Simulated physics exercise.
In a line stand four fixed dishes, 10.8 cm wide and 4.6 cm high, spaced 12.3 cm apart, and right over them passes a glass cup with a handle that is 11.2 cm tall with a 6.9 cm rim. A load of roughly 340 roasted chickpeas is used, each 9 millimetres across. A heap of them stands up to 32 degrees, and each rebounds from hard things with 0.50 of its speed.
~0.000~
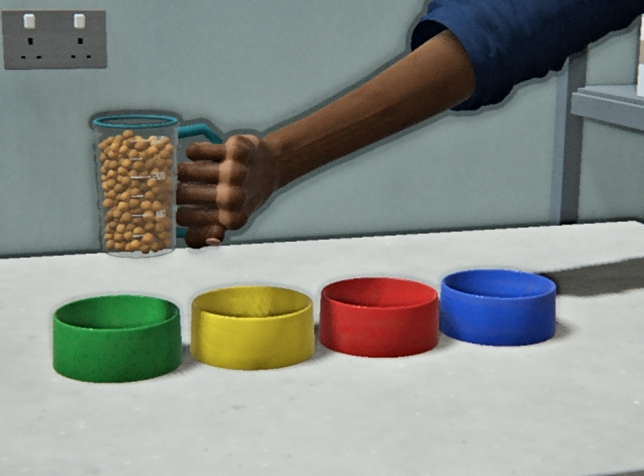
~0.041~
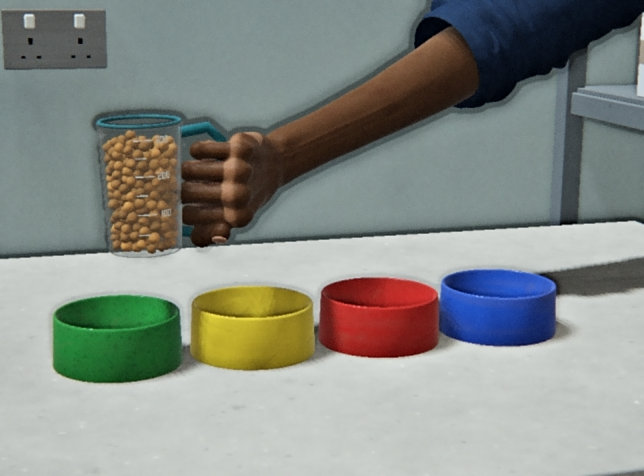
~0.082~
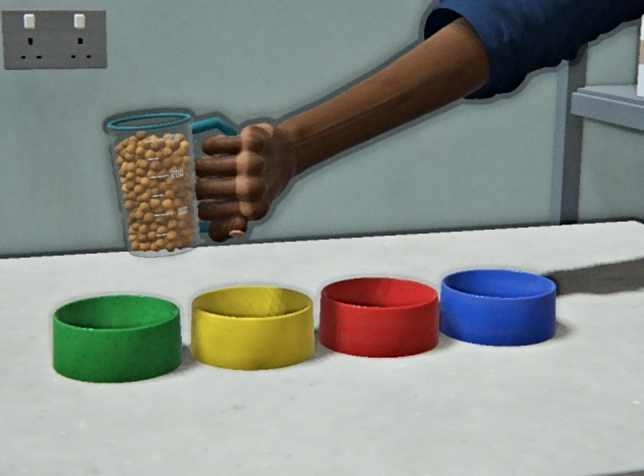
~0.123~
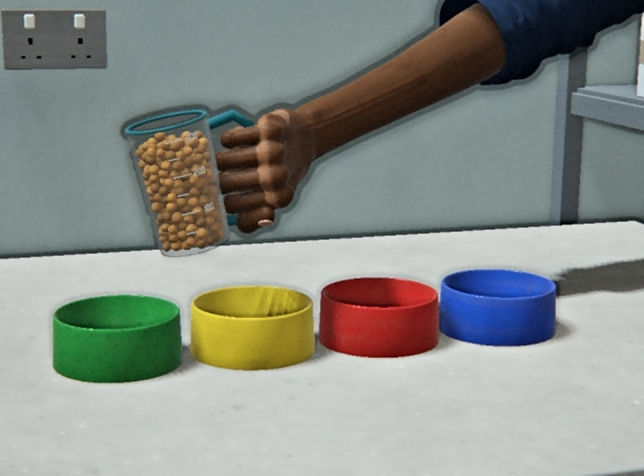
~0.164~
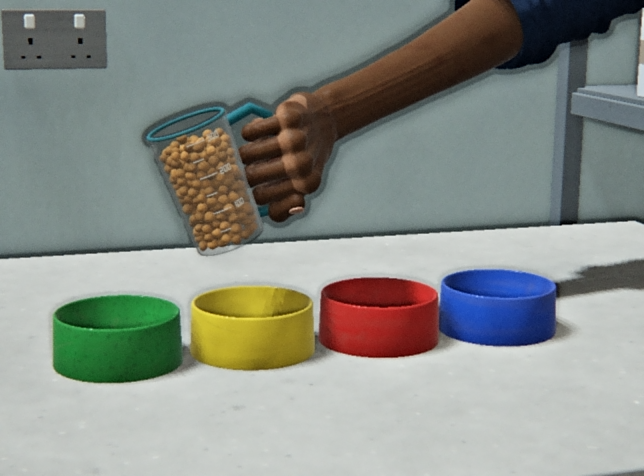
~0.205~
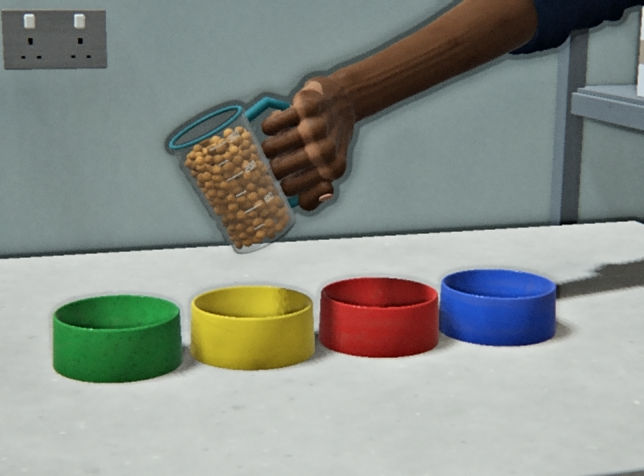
On a white tabletop, a hand moves a clear cup of chickpeas rightward above four coloured dishes, tilting it to the left.
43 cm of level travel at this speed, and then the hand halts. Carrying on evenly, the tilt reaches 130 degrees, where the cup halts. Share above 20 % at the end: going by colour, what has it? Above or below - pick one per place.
Red: Below; blue: Above; green: Below; yellow: Below; counter: Below.
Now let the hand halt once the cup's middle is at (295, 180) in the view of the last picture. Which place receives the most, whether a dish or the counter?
The biggest share ends at yellow.
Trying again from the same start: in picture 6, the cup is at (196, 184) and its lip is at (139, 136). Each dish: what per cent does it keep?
Final shares - red 10 %, blue 90 %, green 0 %, yellow 0 %.
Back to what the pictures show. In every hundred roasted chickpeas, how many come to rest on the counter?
About 5 %.
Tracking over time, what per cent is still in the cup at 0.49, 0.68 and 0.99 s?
In turn: 100, 85, 30.
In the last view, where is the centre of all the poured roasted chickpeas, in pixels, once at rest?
Centre at rest: Approx. (500, 308) px.
Then, at 0.49 s, tilt 84 degrees; cup holds 100 %.
After 0.68 s, tilt 121 degrees; cup holds 85 %, blue 5 %.
After 0.99 s, tilt 130 degrees; cup holds 30 %, red 5 %, blue 60 %.
In the end, at 1.6 s, red 5 %, blue 90 %, green 0 %, yellow 0 %, counter 5 %.
